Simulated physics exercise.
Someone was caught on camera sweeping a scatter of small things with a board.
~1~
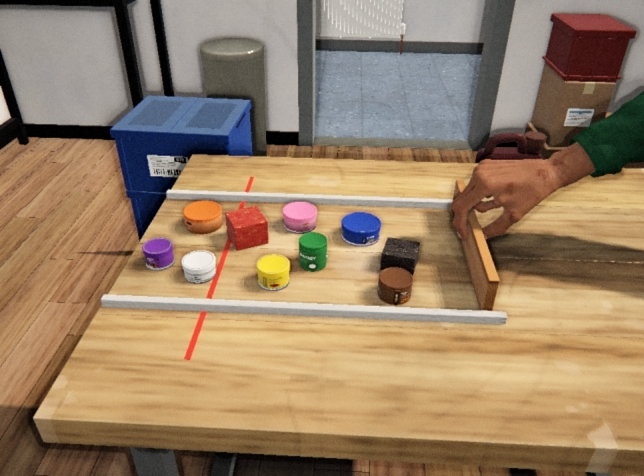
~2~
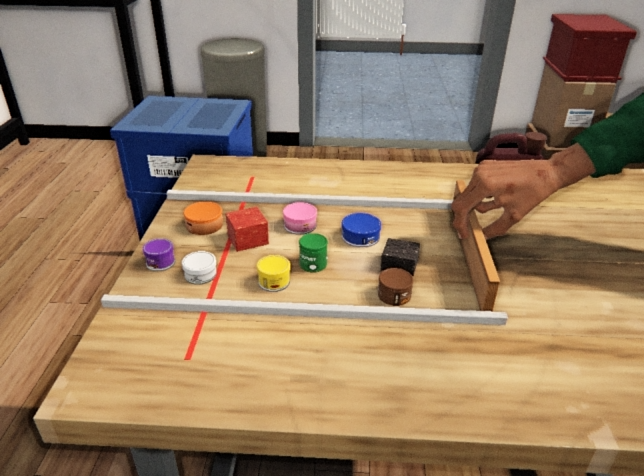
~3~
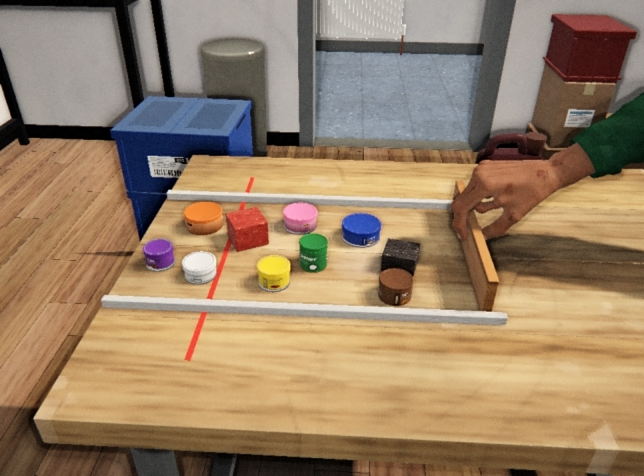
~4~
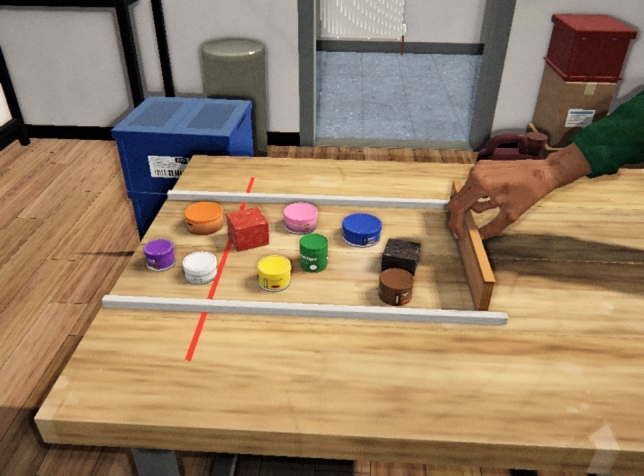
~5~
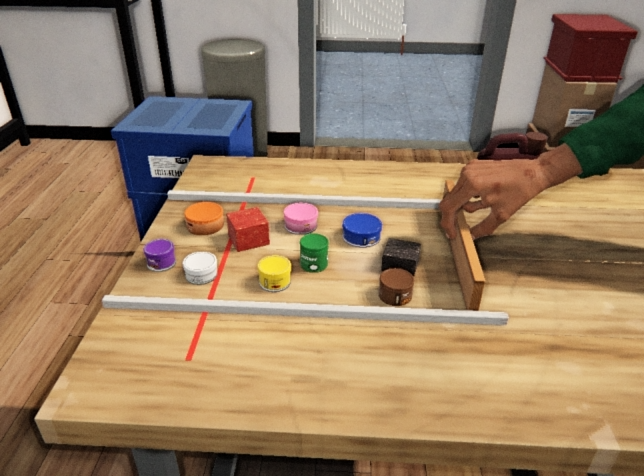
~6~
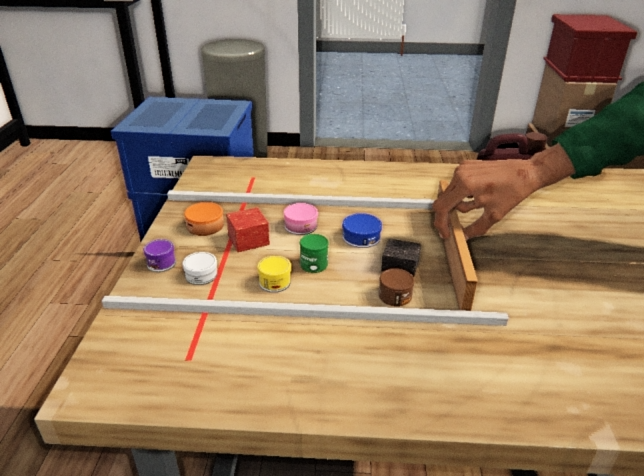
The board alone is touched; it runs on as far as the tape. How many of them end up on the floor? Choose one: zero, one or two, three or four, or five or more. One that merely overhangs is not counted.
Zero.
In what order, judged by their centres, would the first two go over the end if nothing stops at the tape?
Order: Purple pot first, white tin second.
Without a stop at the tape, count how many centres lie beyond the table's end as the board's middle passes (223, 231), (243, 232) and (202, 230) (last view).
In order, that gives 0, then 0, then 1.
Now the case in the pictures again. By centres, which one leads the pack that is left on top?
The foremost one is the purple pot.
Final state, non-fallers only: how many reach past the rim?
As for overhanging, the count is 1.
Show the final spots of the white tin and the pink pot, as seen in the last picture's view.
Final centres, in order: Near (150, 265), near (224, 209).
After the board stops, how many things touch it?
Contact count: 4.
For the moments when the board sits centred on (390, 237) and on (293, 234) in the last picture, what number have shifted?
Counts: 2 and 7.
Soon after, none off yet; purple pot at rest near (160, 256); orange tub at rest near (204, 219); white tin at rest near (201, 269).
In the end, the number that fall off is zero.
